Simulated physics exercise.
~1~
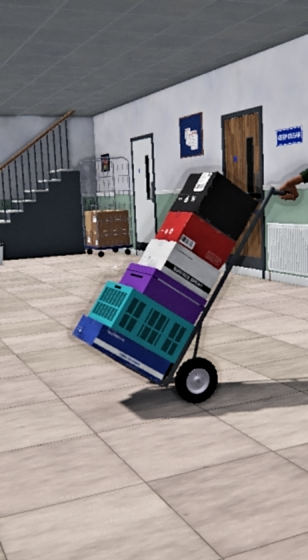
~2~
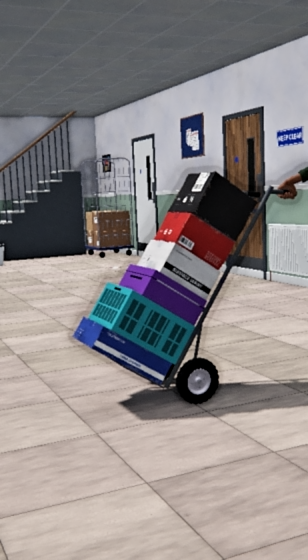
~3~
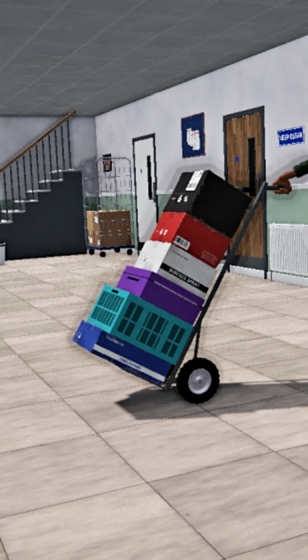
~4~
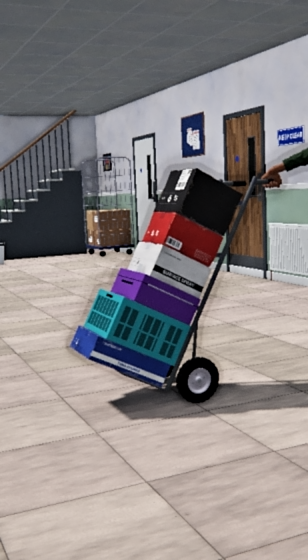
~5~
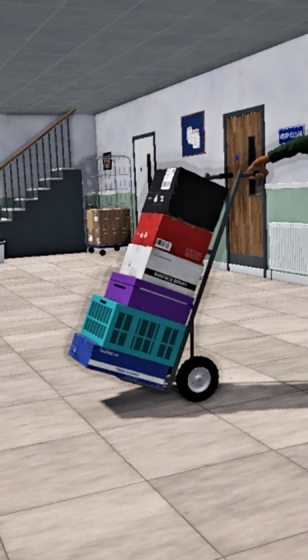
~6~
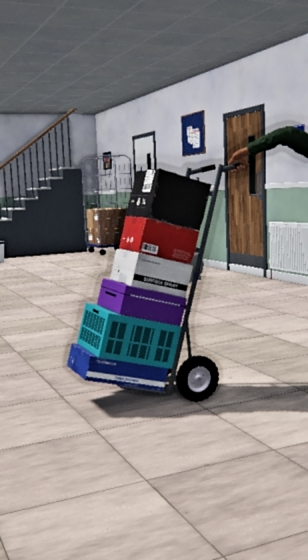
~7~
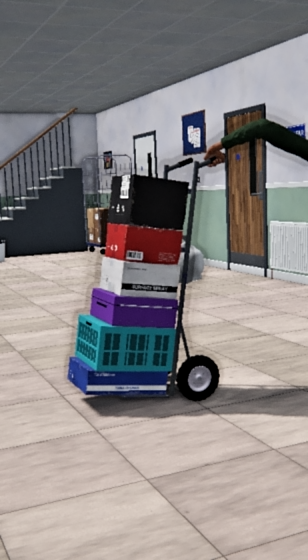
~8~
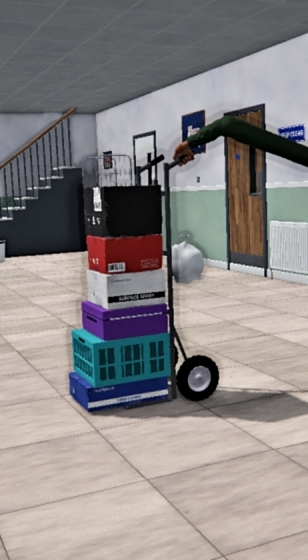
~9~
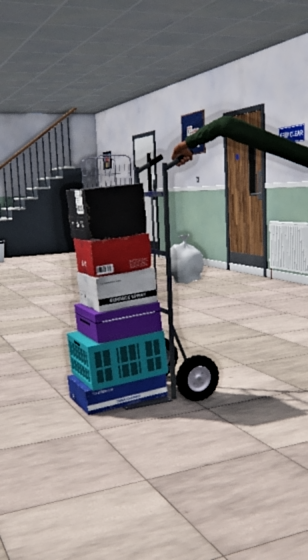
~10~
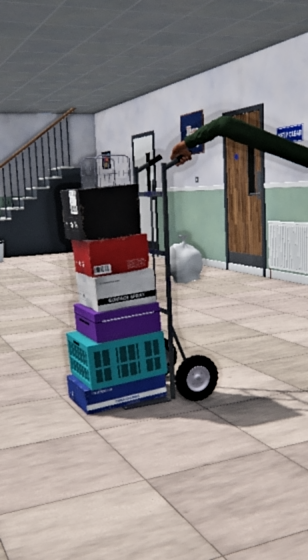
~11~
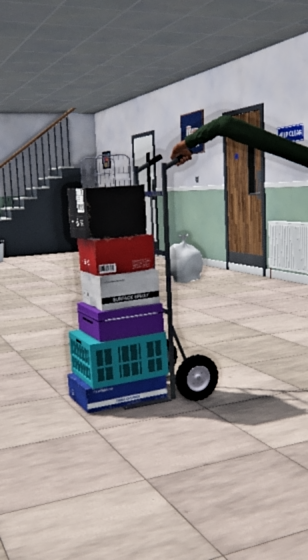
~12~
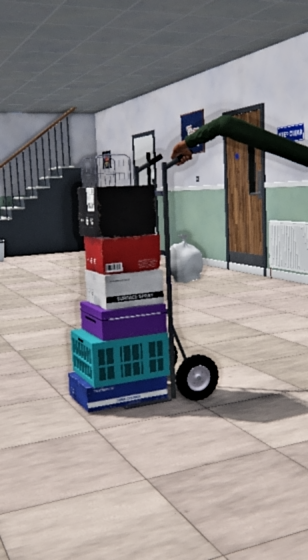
The video shows a hand tilting a two-wheeled hand truck upright in a hallway, its stack of six boxes and crates swinging left with it; once upright, the upper boxes lean slightly left, then settle back, and the stack stays standing on the truck with the black box on top.
